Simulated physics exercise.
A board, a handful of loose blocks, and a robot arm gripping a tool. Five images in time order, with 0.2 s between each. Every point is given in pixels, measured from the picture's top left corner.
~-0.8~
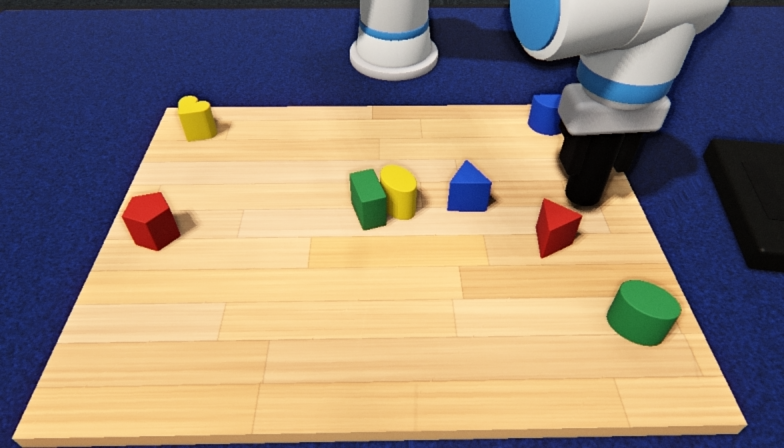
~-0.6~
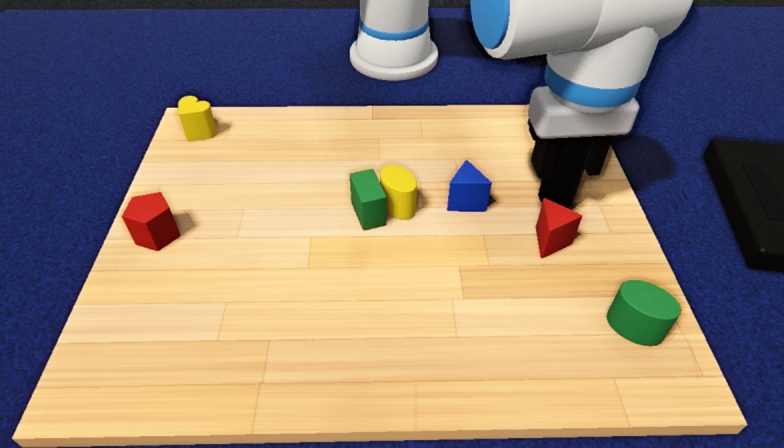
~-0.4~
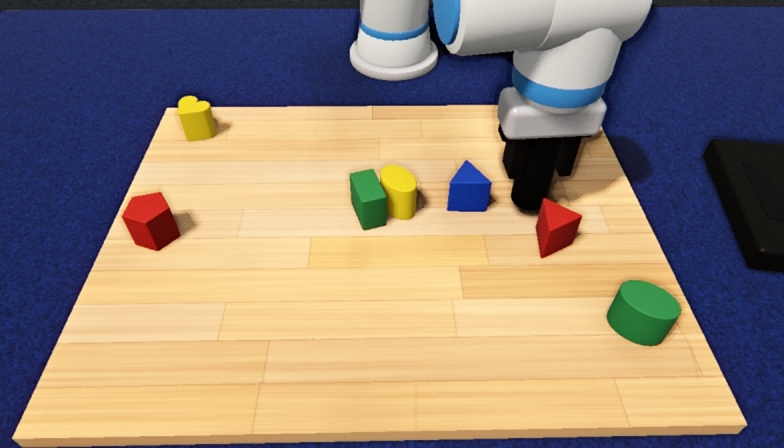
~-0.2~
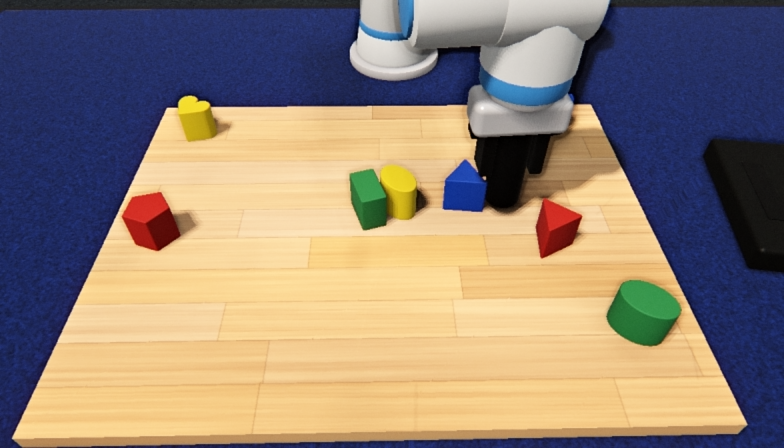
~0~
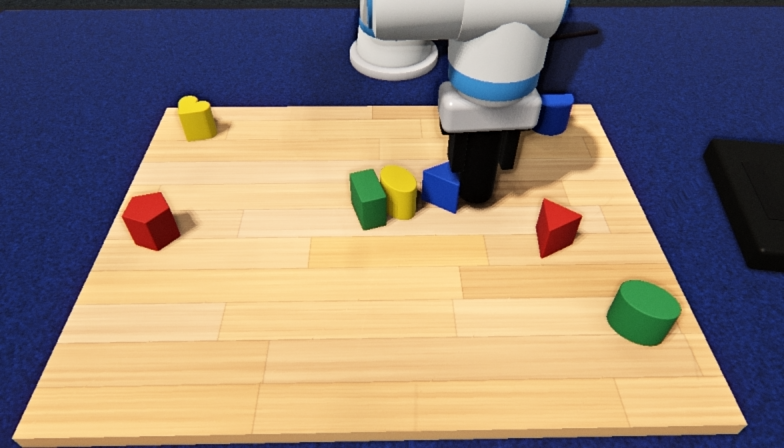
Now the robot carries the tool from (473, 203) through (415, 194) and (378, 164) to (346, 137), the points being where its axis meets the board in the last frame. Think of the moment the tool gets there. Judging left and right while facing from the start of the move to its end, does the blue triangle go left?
Yes - that is the case.
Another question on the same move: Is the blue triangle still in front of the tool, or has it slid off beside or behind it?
Looking at the end of the path, the blue triangle has slipped free of the tool.
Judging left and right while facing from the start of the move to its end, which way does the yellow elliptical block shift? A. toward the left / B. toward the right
That would be A.
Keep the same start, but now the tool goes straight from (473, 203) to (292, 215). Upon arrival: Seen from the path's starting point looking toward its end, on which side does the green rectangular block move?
Facing from start to end, it will go to the left.
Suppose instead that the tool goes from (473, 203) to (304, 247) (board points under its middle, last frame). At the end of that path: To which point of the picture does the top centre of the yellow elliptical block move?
Pixel (370, 171).
What follows on the original path. One third of the way, tool at (414, 183); green rectangular block at (348, 190), turned 35° anticlockwise; yellow elliptical block at (369, 176), turned 35° anticlockwise; blue triangle at (385, 160).
Two thirds of the way, tool at (377, 154); green rectangular block at (347, 190), turned 35° anticlockwise; yellow elliptical block at (366, 175), turned 40° anticlockwise; blue triangle at (359, 152), turned 35° anticlockwise.
At the end, tool at (345, 127); green rectangular block at (347, 190), turned 35° anticlockwise; yellow elliptical block at (366, 175), turned 40° anticlockwise; blue triangle at (359, 152), turned 35° anticlockwise; red triangle still.
